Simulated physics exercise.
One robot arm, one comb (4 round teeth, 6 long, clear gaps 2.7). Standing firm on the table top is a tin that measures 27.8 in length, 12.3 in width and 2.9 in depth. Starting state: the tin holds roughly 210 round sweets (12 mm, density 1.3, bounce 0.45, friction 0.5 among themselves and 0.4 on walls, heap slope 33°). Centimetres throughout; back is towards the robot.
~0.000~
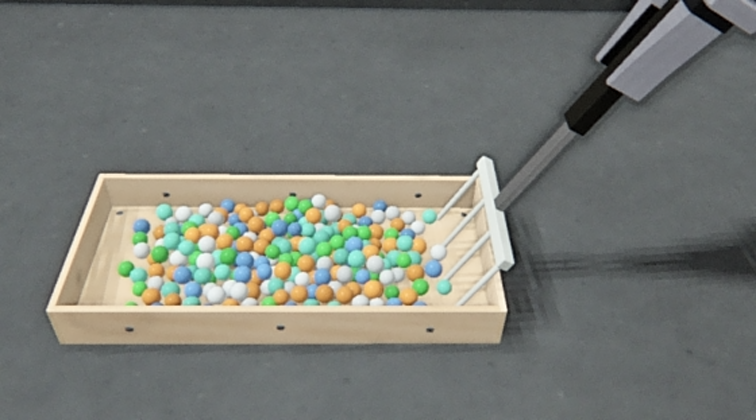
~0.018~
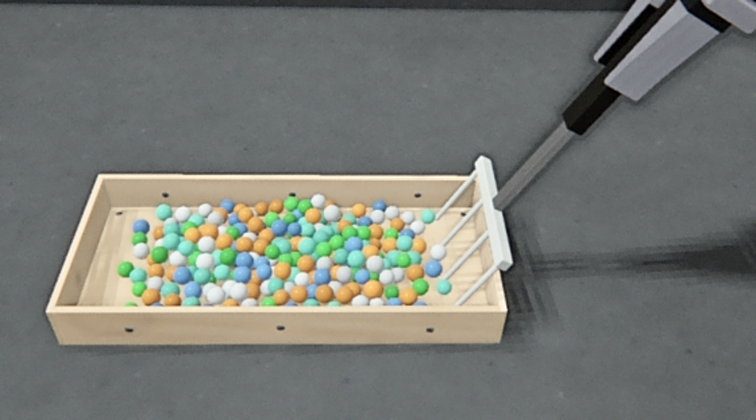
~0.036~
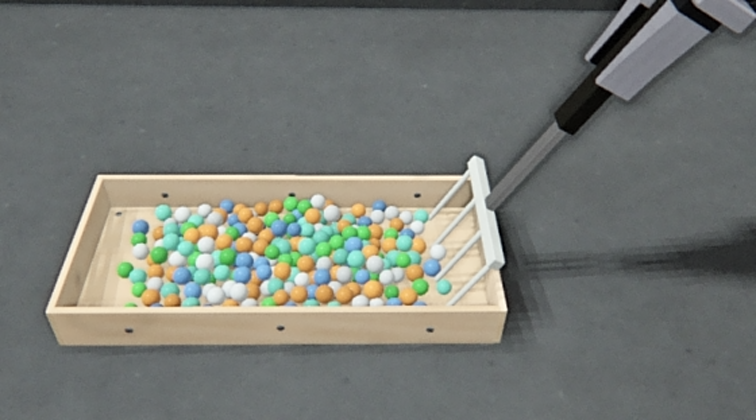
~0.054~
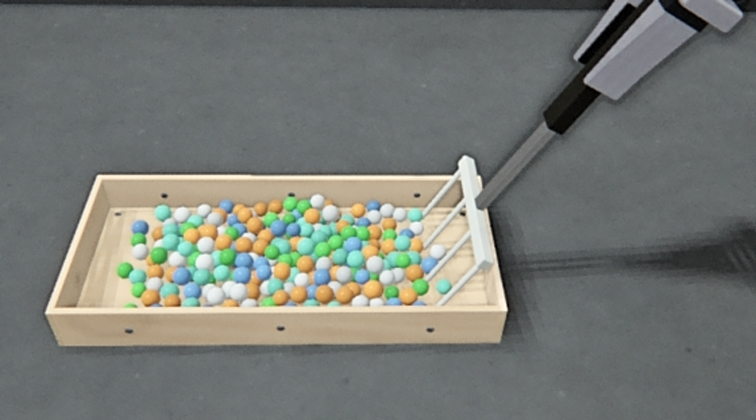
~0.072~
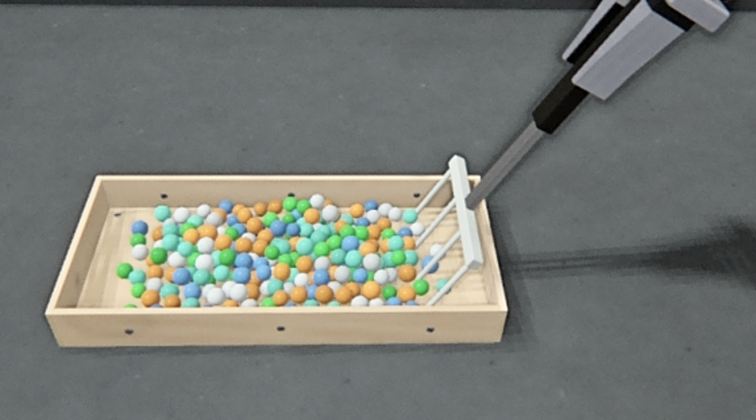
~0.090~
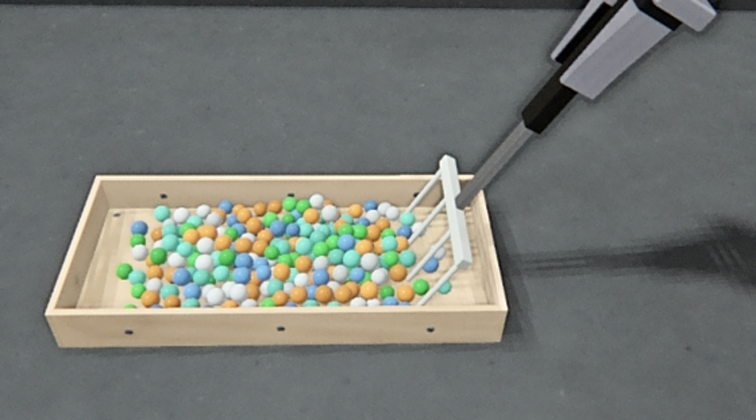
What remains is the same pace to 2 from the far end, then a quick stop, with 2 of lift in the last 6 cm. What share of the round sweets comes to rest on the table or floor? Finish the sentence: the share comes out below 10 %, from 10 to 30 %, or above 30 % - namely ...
Namely below 10 %.
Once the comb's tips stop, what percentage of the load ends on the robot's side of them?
About 80 percent of the load.
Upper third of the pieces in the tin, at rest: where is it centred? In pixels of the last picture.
Close to (150, 256).
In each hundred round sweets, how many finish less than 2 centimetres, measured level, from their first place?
About 20 %.
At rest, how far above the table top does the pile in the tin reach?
The top sits some 3.5 cm up.
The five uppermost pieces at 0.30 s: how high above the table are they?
Height: Close to 3 cm.
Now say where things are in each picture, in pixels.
In the first picture, the comb bar at (494, 210), sloping 61°; upper third of the load around (300, 252), from x 125 to 445, top at y 200; 209 in the tin.
In the second picture, the comb bar at (492, 210), sloping 61°; upper third of the load around (300, 252), from x 125 to 445, top at y 200.
In the third picture, the comb bar at (485, 209), sloping 61°; upper third of the load around (299, 253), from x 125 to 445, top at y 200.
In the fourth picture, the comb bar at (475, 209), sloping 61°; upper third of the load around (299, 253), from x 125 to 445, top at y 200.
In the fifth picture, the comb bar at (465, 209), sloping 61°; upper third of the load around (302, 250), from x 125 to 445, top at y 200.
In the sixth picture, the comb bar at (455, 209), sloping 61°; upper third of the load around (302, 250), from x 125 to 445, top at y 200; 209 in the tin.
After 0.30 s, sloping 61°, highest piece 3 above the table; 209 in the tin.
After 0.52 s, sloping 61°, highest piece 5 above the table; 209 in the tin.
After 0.82 s, sloping 61°, highest piece 4 above the table; 208 in the tin, 1 on the table or floor.
After 1.52 s, sloping 61°, highest piece 3 above the table; 208 in the tin, 1 on the table or floor.
In the end, 208 in the tin, 1 on the table or floor. That is 0 % on the table or floor.
